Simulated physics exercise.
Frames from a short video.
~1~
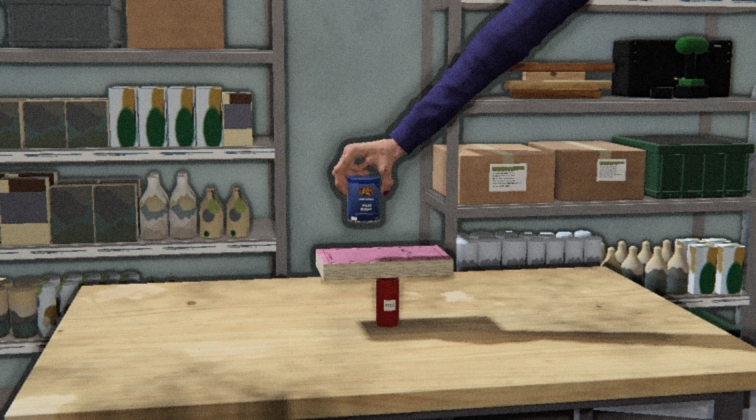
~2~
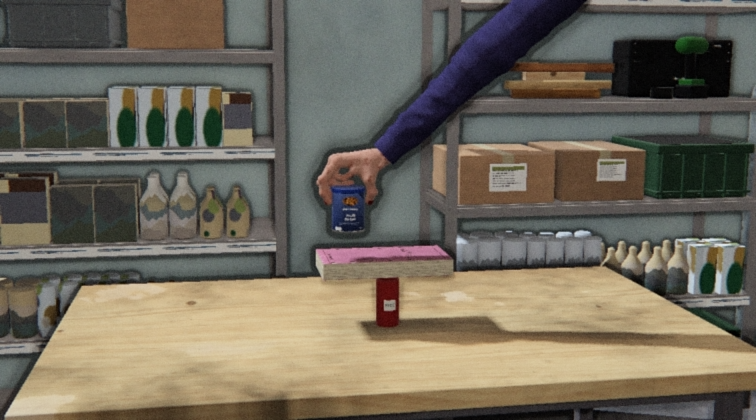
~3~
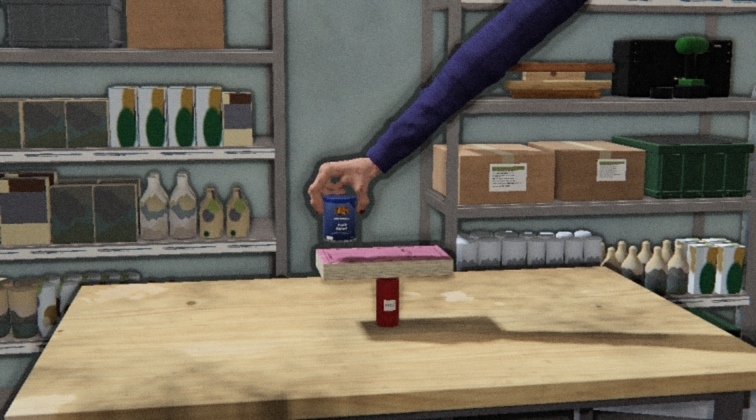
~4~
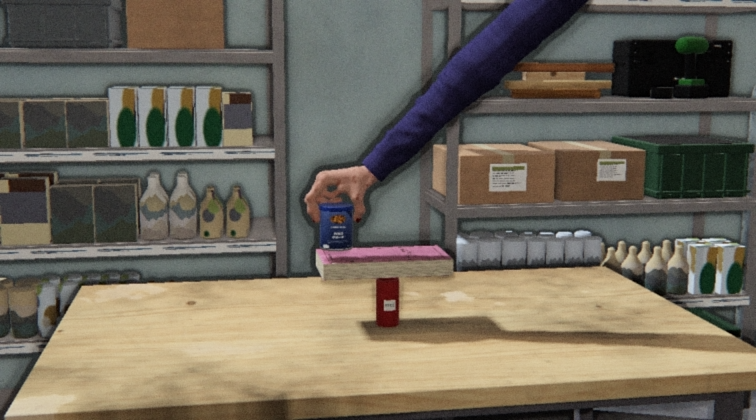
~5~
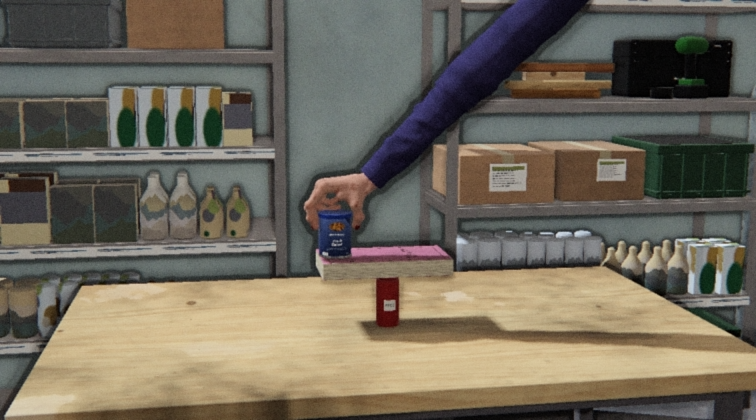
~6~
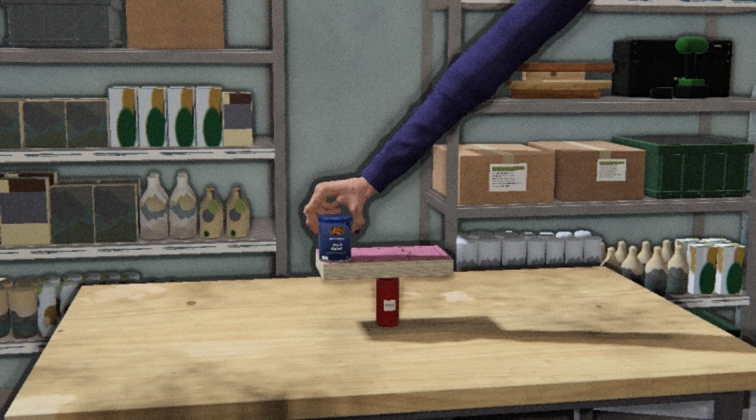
In a storeroom lined with stocked shelves, a hand in a purple sleeve holds a blue tin above a pink-topped board resting on a small red shaker on a wooden table. The hand moves the tin a short way left and down, then sets it on the board's left end, still gripping it.
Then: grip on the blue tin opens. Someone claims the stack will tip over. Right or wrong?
Right, it tips over.
Then, 0.40 s later than the last frame, blue tin now fallen; pink book tilted by 51°.
Then, 0.60 s later than the last frame, pink book now fallen; red shaker tilted by 17°.
Then, 0.70 s later than the last frame, red shaker on its side.
When it is over, fallen, blue tin, red shaker and pink book. The stack gives way.
